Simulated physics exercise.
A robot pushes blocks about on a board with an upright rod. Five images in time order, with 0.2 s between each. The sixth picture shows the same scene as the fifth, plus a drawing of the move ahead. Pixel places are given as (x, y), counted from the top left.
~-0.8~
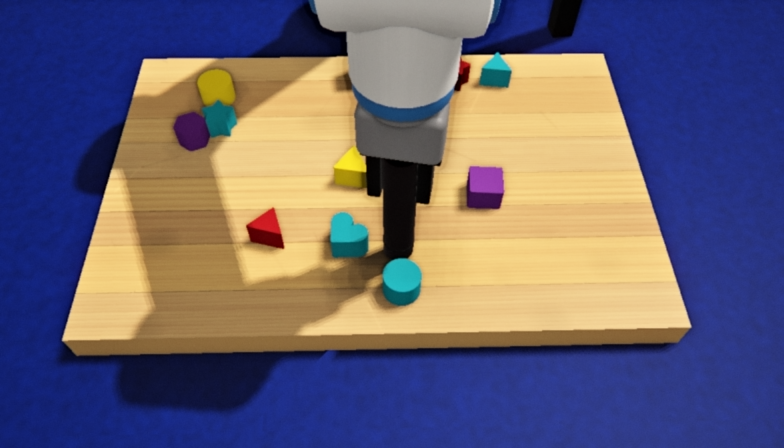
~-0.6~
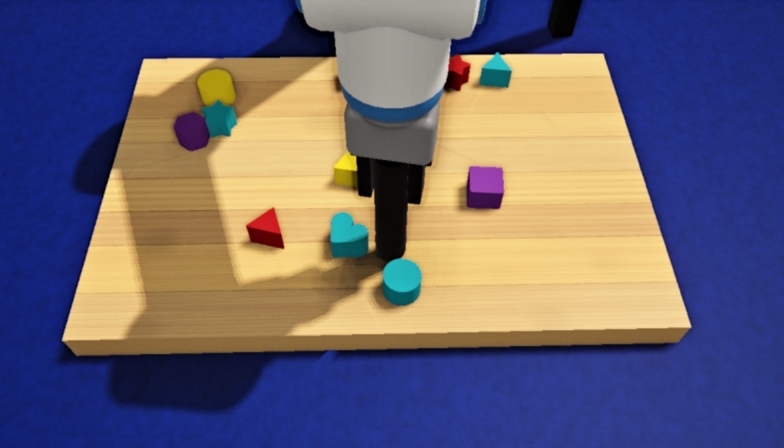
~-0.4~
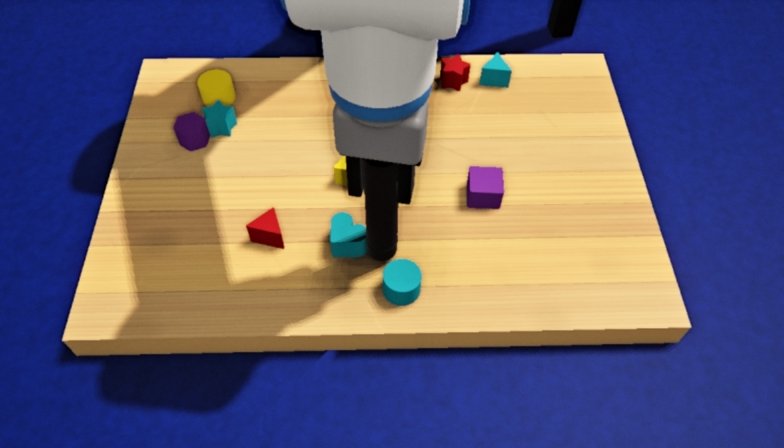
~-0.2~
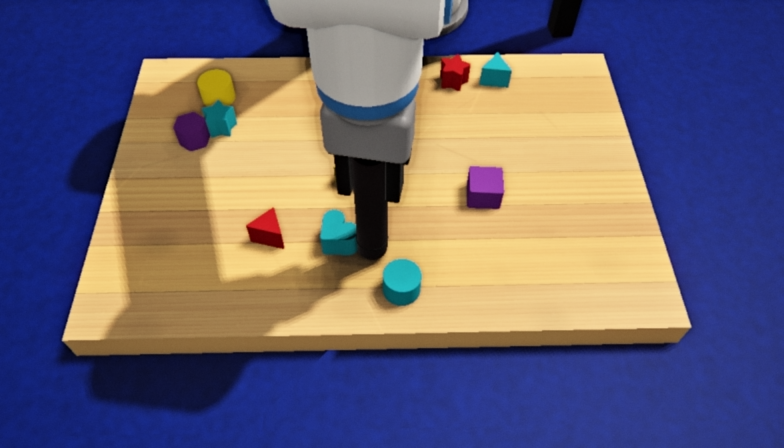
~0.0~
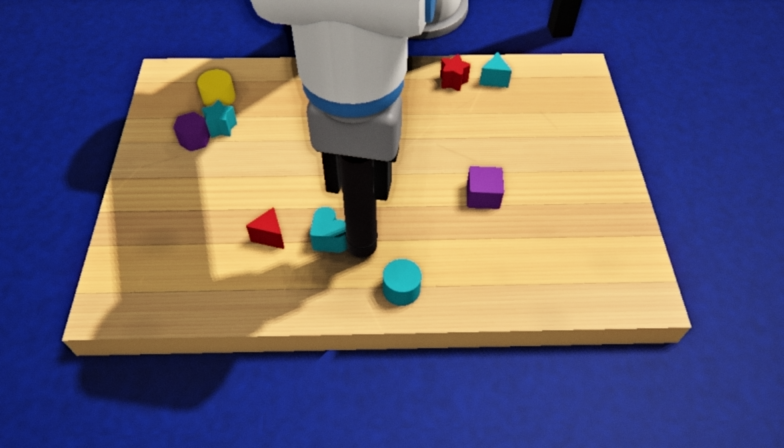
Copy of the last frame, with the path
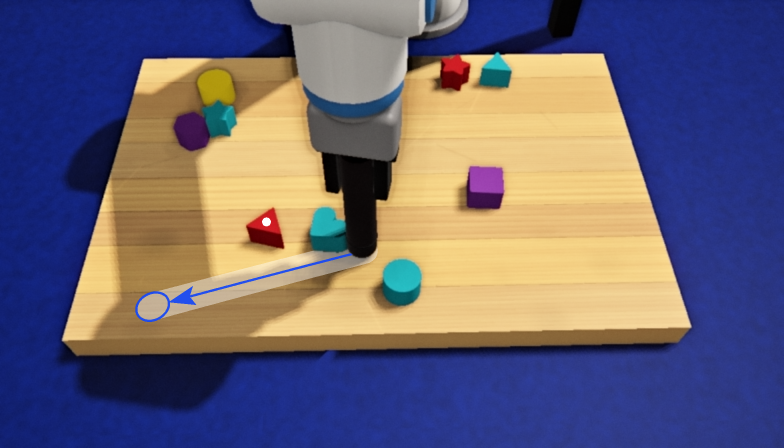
A robot arm moves its black rod left and nudges a turquoise heart block slightly left.
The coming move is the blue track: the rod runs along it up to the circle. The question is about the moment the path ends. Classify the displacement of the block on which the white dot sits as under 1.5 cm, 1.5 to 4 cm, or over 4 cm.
I reckon it covers less than 1.5 cm.
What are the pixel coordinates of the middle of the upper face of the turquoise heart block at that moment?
The middle of the upper face of the turquoise heart block will lie at about (304, 219) in the picture.
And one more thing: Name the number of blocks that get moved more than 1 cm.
Looking at the path, I think only one of the blocks ends up more than 1 cm away.
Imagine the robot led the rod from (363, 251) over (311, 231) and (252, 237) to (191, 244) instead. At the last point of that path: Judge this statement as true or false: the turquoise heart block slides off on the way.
The statement is false.
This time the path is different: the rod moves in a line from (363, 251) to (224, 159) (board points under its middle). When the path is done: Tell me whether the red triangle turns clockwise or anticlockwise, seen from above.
The red triangle rotates counterclockwise.
The line goes from (363, 251) directly to (153, 306); the dot is on the red triangle.
The first path, step by step. One third of the way, rod (294, 264); turquoise heart block (304, 219), turned 70° clockwise.
Two thirds of the way, rod (223, 282); turquoise heart block (304, 219), turned 70° clockwise.
At the end, rod (150, 302); red triangle unmoved; turquoise heart block (304, 219), turned 70° clockwise.
